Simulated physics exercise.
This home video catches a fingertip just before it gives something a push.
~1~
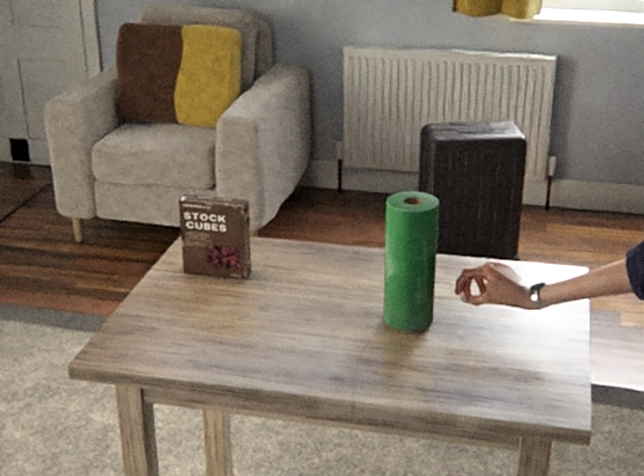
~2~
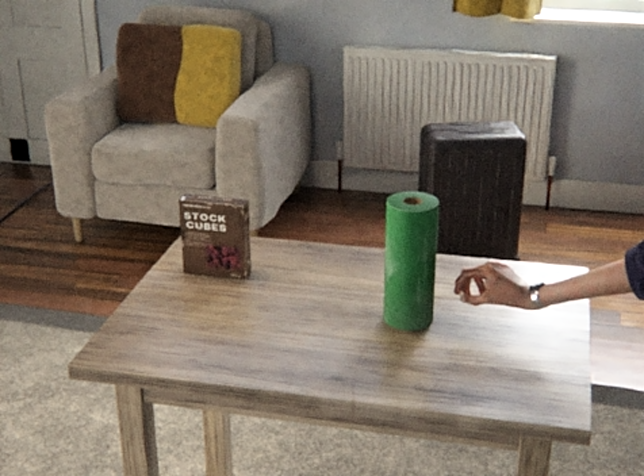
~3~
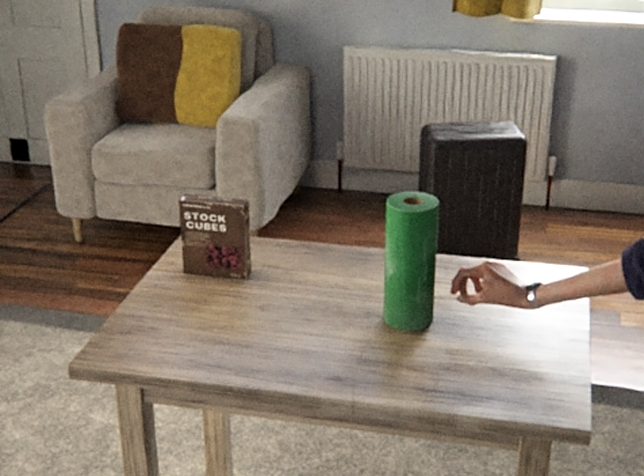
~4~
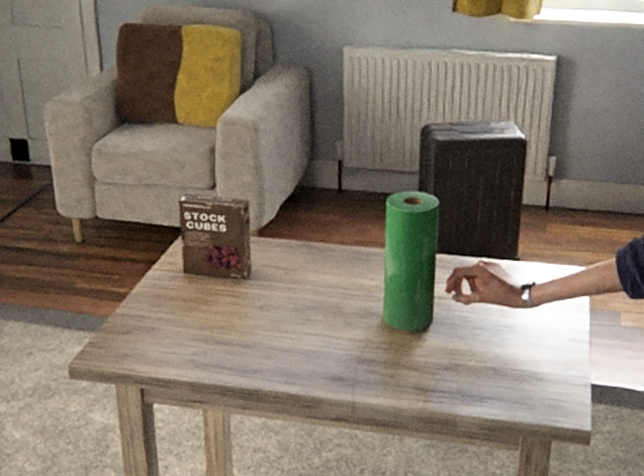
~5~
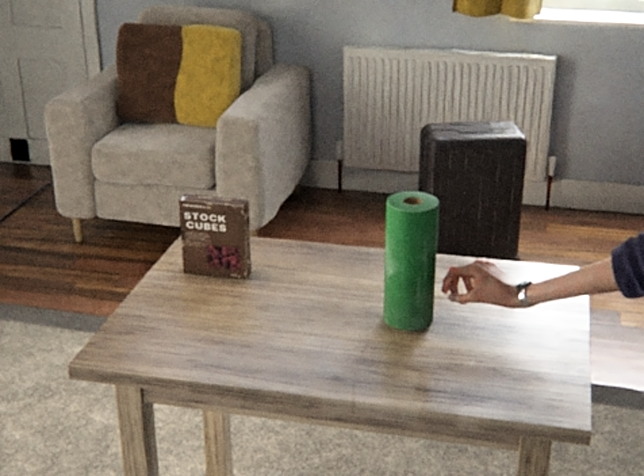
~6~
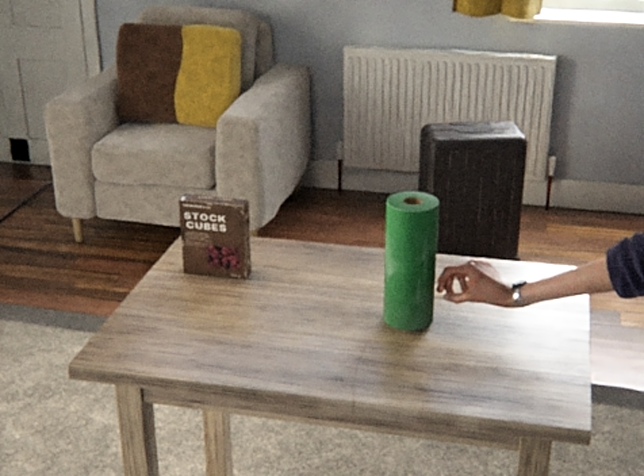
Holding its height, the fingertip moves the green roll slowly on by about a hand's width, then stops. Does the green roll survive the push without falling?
Yes.
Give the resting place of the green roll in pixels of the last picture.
End point in the final view: About (352, 256).
Then, 0.40 s later than the last frame, green roll moved a little near (396, 260).
Then, 0.80 s later than the last frame, green roll moved about its own width near (376, 258).
Then, 1.20 s later than the last frame, green roll moved about its own width near (357, 256).
When it is over, moved from the start, green roll. End places, in pixels of the last picture, green roll near (352, 256).
